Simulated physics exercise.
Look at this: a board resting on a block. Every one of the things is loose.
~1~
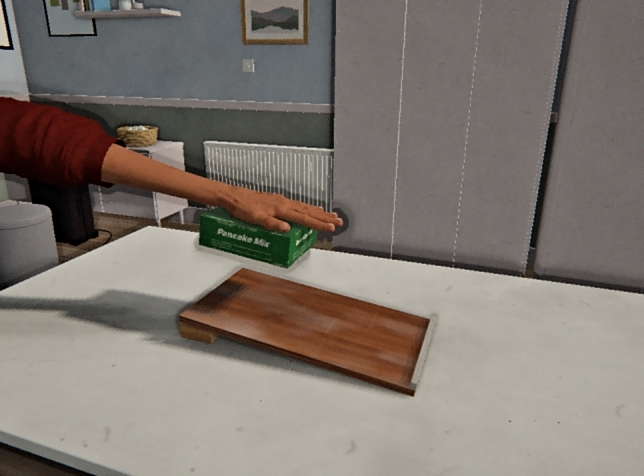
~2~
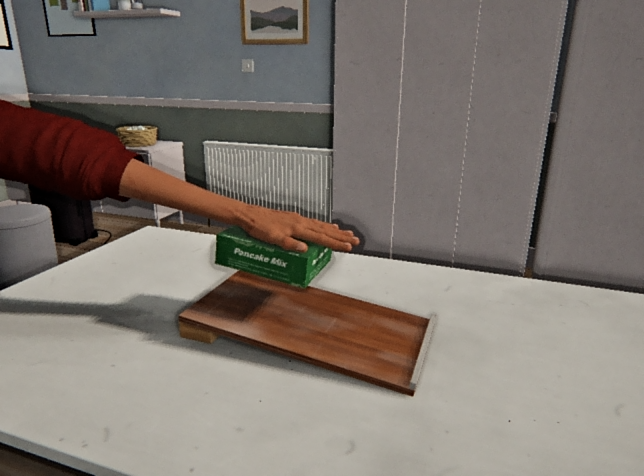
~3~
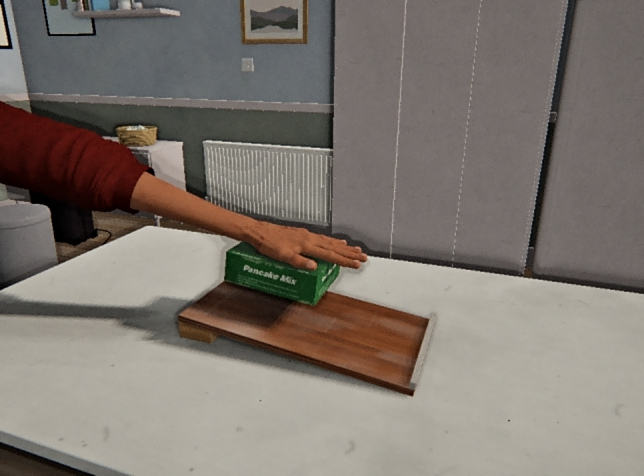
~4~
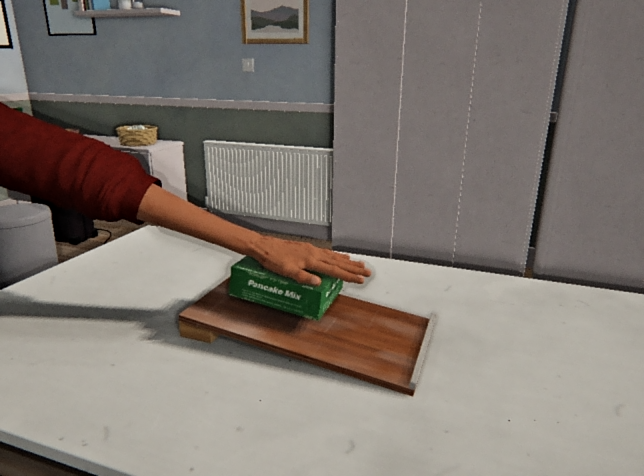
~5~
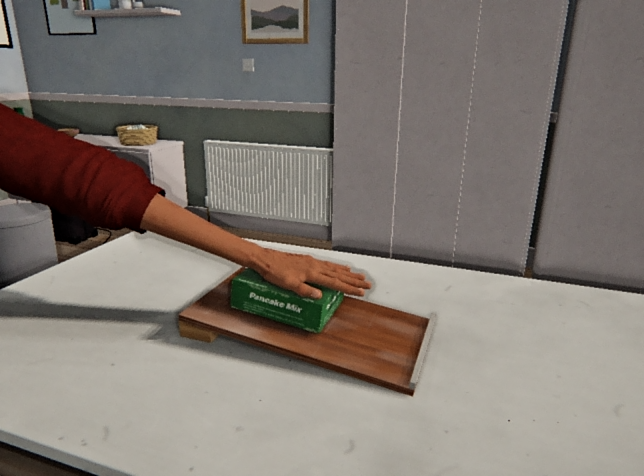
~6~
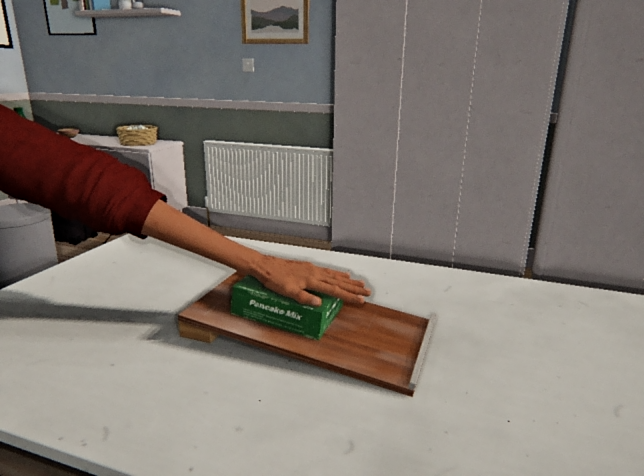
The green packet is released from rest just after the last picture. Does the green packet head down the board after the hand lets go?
No: It holds.
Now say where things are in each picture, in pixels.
The first frame shows on its way; green packet (261, 230).
The second frame shows on its way; green packet (276, 248).
The third frame shows on its way; green packet (285, 264).
The fourth frame shows on its way; green packet (290, 278).
The fifth frame shows on its way; green packet (291, 290).
The sixth frame shows set down, still held; green packet (290, 297).
Then, 0.30 s after the last picture, nothing has stirred.
Then, 0.70 s after the last picture, green packet resting near (290, 297).
At rest, it is in place. Seen from the same camera at the end, green packet near (290, 297). The green packet stays where it is put.
